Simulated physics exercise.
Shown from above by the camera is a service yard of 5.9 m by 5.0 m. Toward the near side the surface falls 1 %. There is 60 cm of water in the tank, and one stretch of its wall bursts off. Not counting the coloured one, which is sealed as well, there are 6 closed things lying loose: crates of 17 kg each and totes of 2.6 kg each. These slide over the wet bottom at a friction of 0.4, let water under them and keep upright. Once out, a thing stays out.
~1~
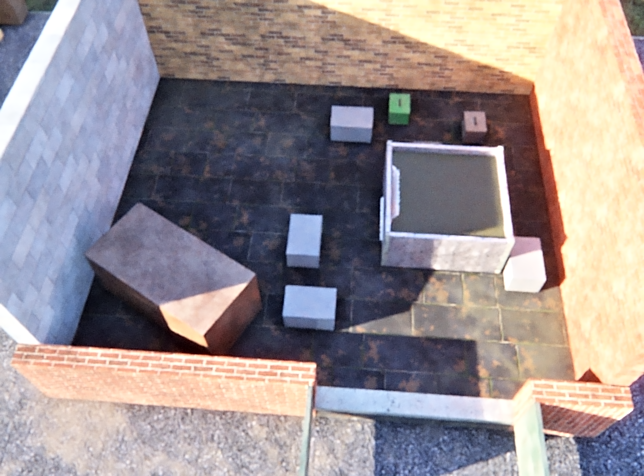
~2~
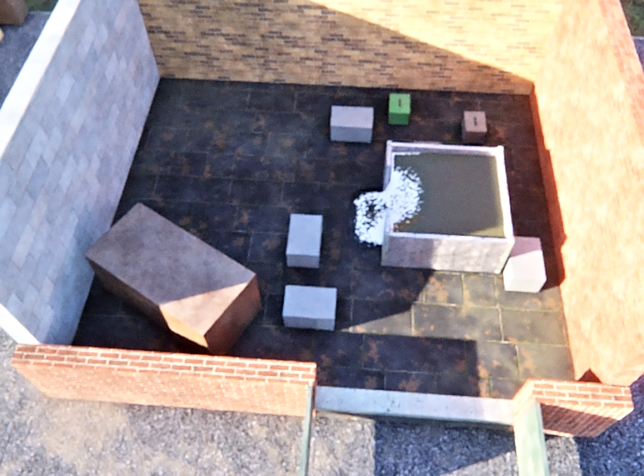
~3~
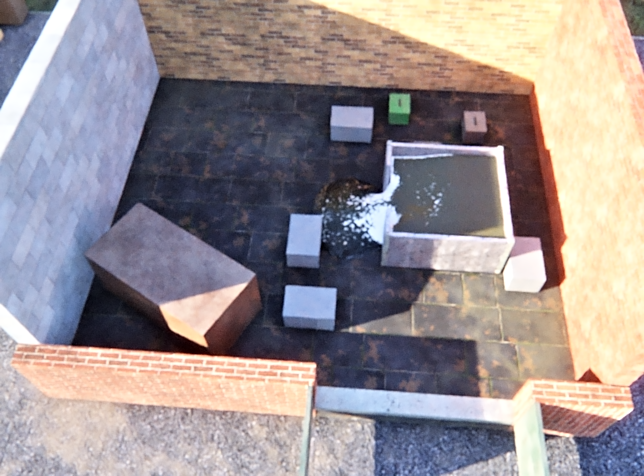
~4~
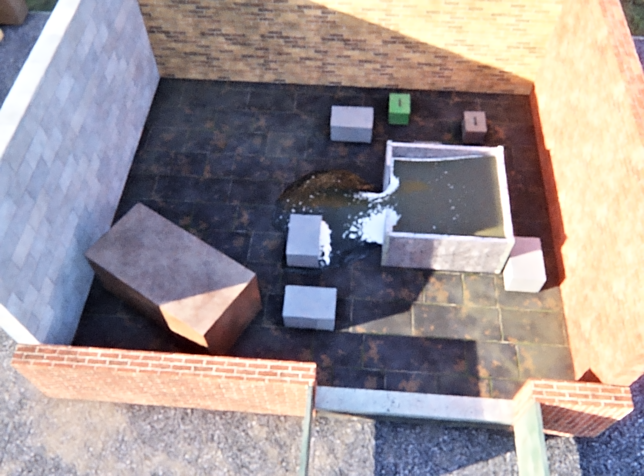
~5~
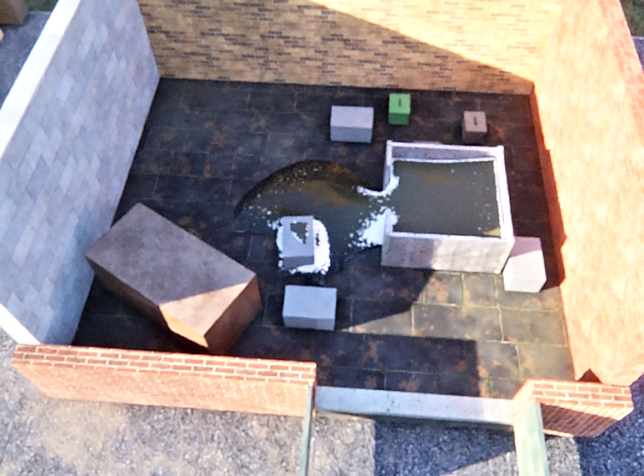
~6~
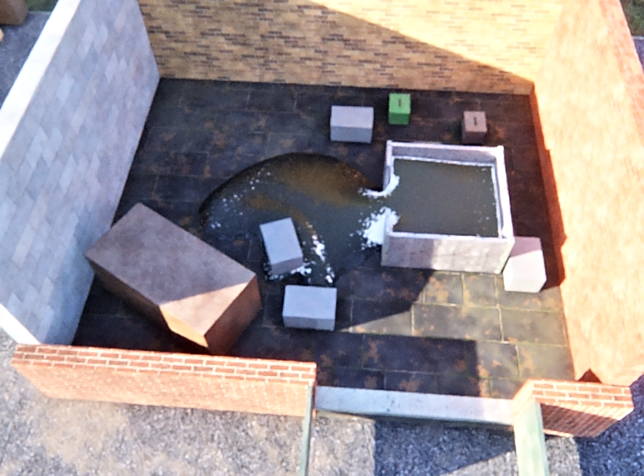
Water burst through the left side of the square tank in a walled yard and spread leftward across the dark floor, reaching a nearby grey box and then shifting and turning it slightly.
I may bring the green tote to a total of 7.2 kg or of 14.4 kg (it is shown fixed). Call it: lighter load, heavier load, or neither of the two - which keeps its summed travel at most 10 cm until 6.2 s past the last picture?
Call: Heavier load only.
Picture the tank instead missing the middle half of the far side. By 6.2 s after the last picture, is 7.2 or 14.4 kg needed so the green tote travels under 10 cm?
So both picks fail.
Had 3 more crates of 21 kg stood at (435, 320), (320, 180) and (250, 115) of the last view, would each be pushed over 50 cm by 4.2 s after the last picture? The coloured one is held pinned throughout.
In order: Not as far, then farther, then not as far.
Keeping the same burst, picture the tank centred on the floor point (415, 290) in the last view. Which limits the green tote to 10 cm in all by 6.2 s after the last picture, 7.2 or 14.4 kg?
Result, then: Heavier one only.
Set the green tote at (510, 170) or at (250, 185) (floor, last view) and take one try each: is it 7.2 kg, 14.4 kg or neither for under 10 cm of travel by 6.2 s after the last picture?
At the first place the small mass does it, and at the second nothing works.
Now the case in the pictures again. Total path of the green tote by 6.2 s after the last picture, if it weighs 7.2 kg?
Roughly 30 cm.
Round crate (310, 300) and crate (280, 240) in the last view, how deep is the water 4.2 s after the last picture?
Roughly 3 and 10 cm.
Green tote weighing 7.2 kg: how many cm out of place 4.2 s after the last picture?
I'd put it at about 0 cm.
Then, 0.6 s after the last picture the green tote would be 0 cm from its start with 7.2 kg and 0 cm from its start with 14.4 kg; 0 cm of water round it then.
Then, 2.3 s after the last picture the green tote would be 0 cm from its start with 7.2 kg and 0 cm from its start with 14.4 kg; 0 cm of water round it then.
Then, 4.2 s after the last picture the green tote would be 0 cm from its start with 7.2 kg and 0 cm from its start with 14.4 kg; 0 cm of water round it then.
Then, 6.2 s after the last picture the green tote would be 29 cm from its start with 7.2 kg and 0 cm from its start with 14.4 kg; 3 cm of water round it then.
